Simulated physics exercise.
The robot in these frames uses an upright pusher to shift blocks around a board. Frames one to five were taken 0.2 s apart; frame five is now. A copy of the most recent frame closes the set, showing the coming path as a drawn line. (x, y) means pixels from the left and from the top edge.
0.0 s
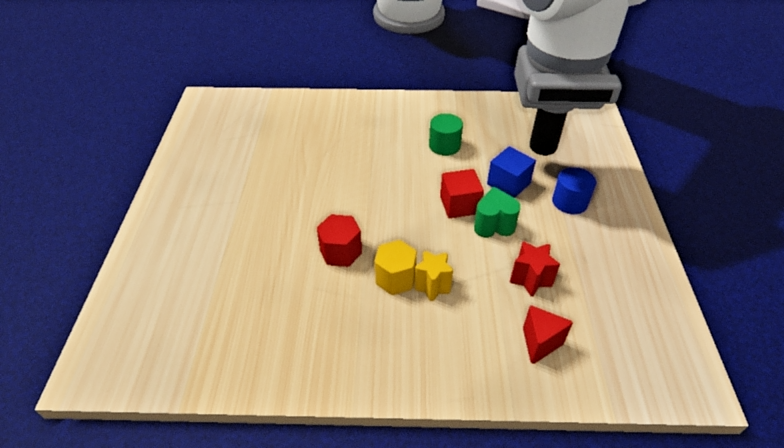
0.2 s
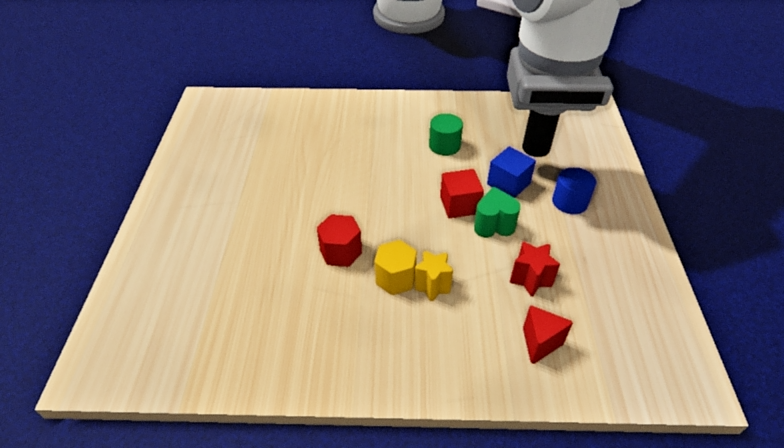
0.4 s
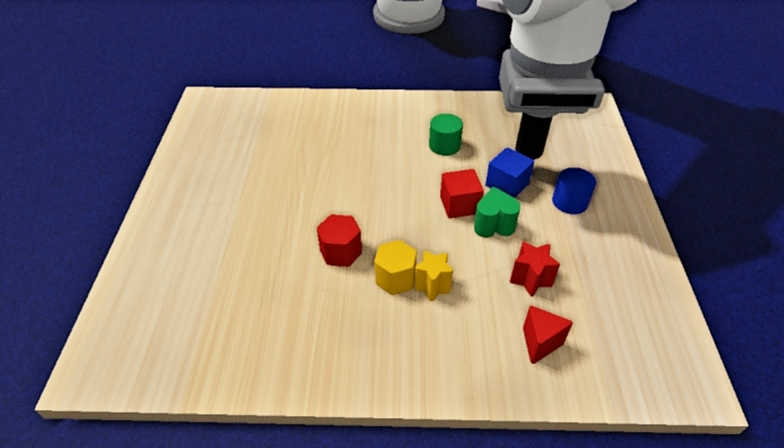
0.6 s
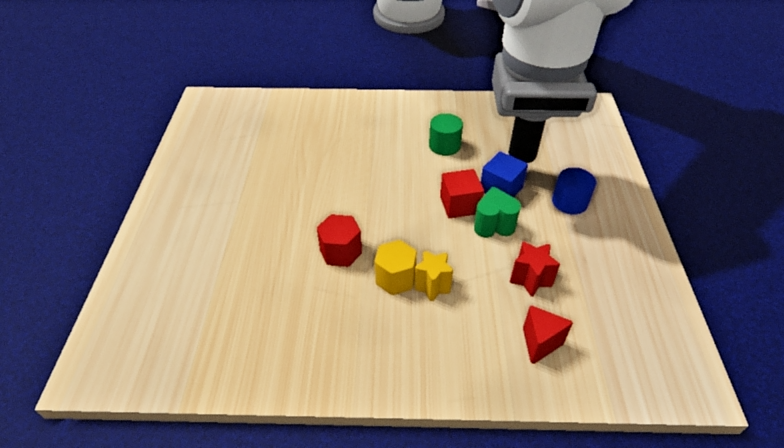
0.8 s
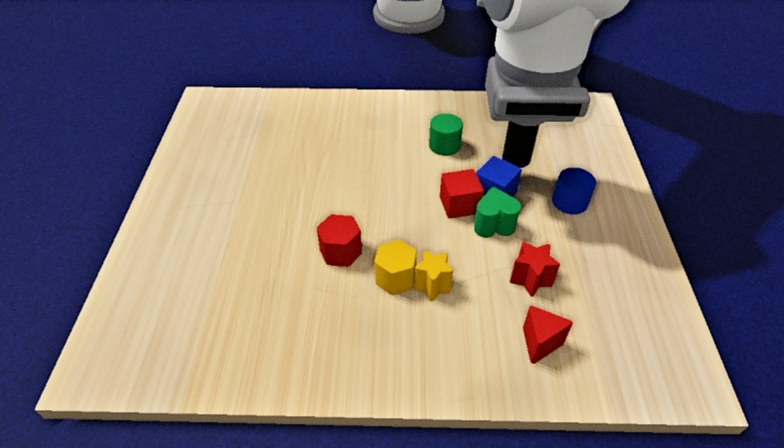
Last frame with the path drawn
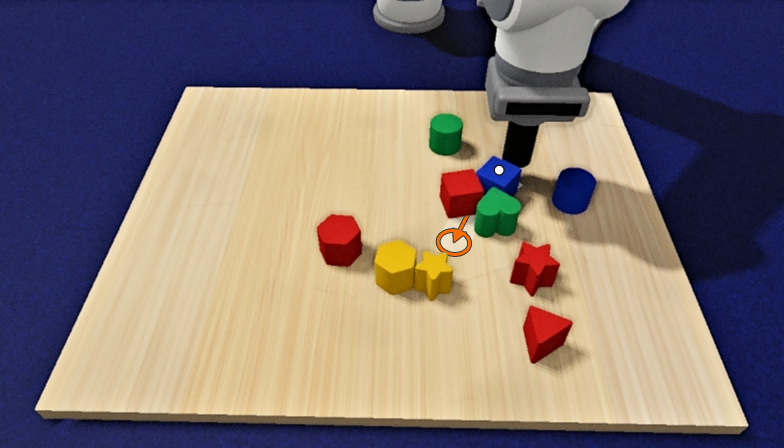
To begin with, colourful blocks sit scattered on a wooden board, with a robot arm's black pusher just behind the blue cube near the upper right. The pusher moves left and slightly forward, meets the cube and nudges it a short way toward the red cube and green heart.
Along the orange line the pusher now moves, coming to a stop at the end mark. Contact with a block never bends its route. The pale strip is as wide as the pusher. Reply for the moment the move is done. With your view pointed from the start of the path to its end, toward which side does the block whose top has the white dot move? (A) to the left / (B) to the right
The one that fits is B, to the right.
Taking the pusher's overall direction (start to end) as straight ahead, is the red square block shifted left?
No
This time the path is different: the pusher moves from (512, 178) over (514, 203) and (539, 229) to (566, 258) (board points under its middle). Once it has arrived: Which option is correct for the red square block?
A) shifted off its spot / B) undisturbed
A (shifted off its spot)
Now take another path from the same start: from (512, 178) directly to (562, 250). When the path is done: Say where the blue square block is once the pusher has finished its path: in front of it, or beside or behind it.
It slips away.
Path on the board, from (512, 178) over (476, 204) to (454, 242); the dot is on the blue square block.
On the path given first. One third of the way, pusher at (490, 177); red square block at (434, 194), turned 20° anticlockwise; green heart at (490, 208), turned 60° anticlockwise; blue square block at (467, 185), turned 20° clockwise.
Two thirds of the way, pusher at (470, 199); red square block at (404, 207); green heart at (490, 214), turned 85° anticlockwise; blue square block at (441, 205), turned 35° clockwise.
At the end, pusher at (456, 225); yellow star block in place; red square block at (384, 212), turned 25° clockwise; green heart at (492, 222), turned 105° anticlockwise; blue square block at (419, 224), turned 65° clockwise.
